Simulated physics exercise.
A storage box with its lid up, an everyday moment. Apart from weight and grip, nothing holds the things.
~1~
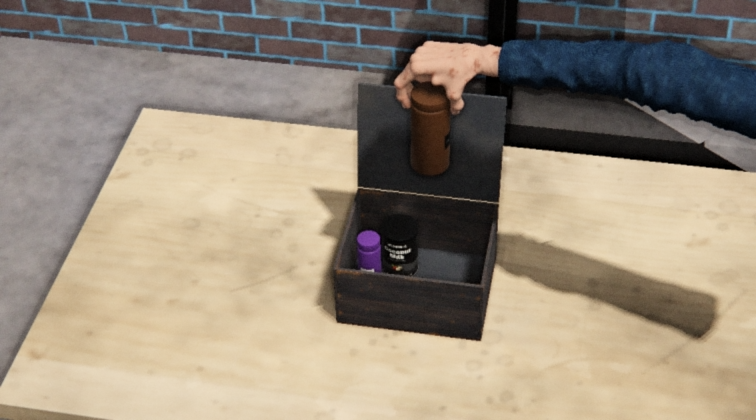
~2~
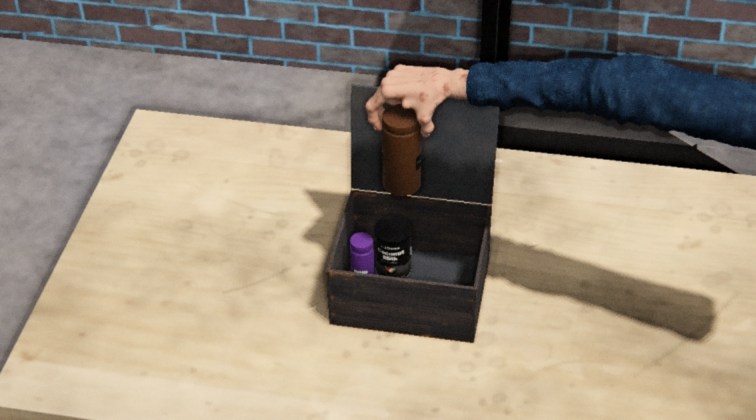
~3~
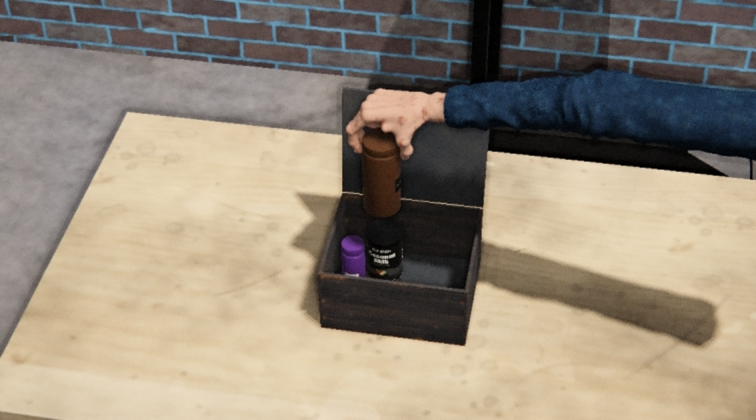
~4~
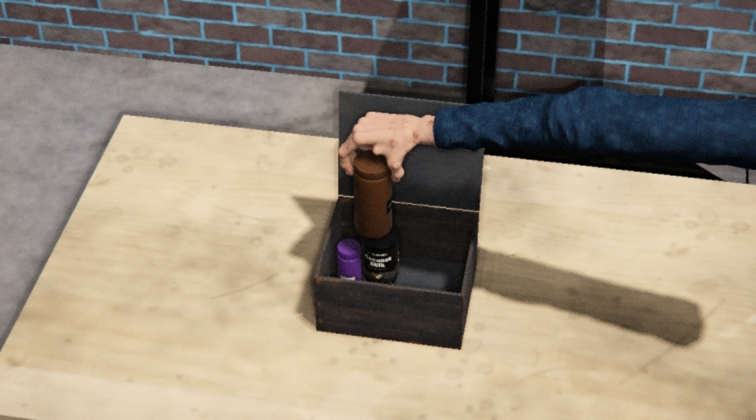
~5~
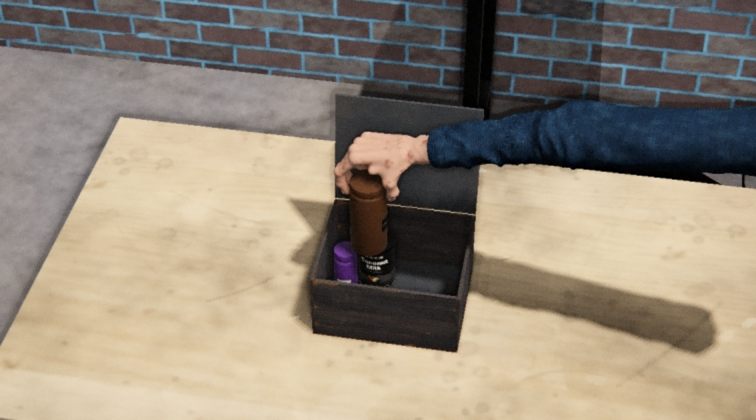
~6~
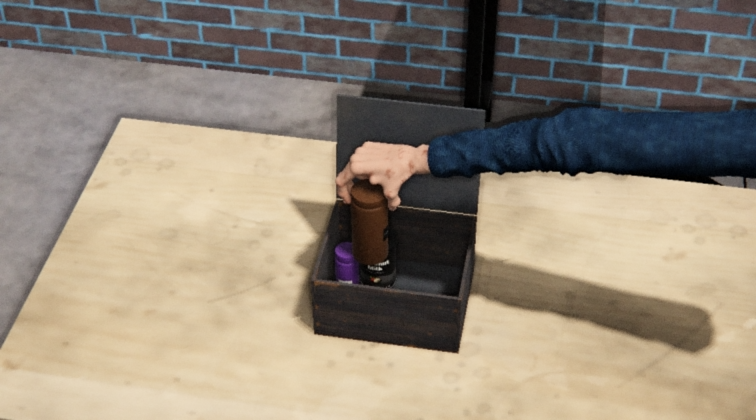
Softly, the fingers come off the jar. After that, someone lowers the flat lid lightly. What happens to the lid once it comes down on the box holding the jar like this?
The lid will lie on the rim.
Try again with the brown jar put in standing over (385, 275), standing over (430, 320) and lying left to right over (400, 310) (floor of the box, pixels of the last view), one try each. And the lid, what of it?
On the first go it can't shut, on the second it can't shut, and on the third it comes down fully.
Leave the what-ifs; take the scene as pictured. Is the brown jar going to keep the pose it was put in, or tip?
By the end it has leaned over.
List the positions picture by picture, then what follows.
In the first frame, still above its spot; brown jar (430, 129); black tin (400, 248).
In the second frame, still above its spot; brown jar (402, 150); black tin (393, 250).
In the third frame, still above its spot; brown jar (381, 173); black tin (384, 253).
In the fourth frame, still above its spot; brown jar (373, 194); black tin (380, 256).
In the fifth frame, still above its spot; brown jar (368, 213); black tin (377, 259).
In the sixth frame, put in, still held; brown jar (370, 222).
Then, 0.50 s on from there, brown jar turned 39° from how it was put near (410, 284).
Then, 1.30 s on from there, lid 78° above the rim; brown jar on its side near (430, 288).
Then, 2.00 s on from there, lid 28° above the rim; brown jar on its side near (429, 288).
In the end, lid shut; toppled in the box, brown jar; the other 2 unmoved. At the end, from the last picture's camera, brown jar near (428, 287).
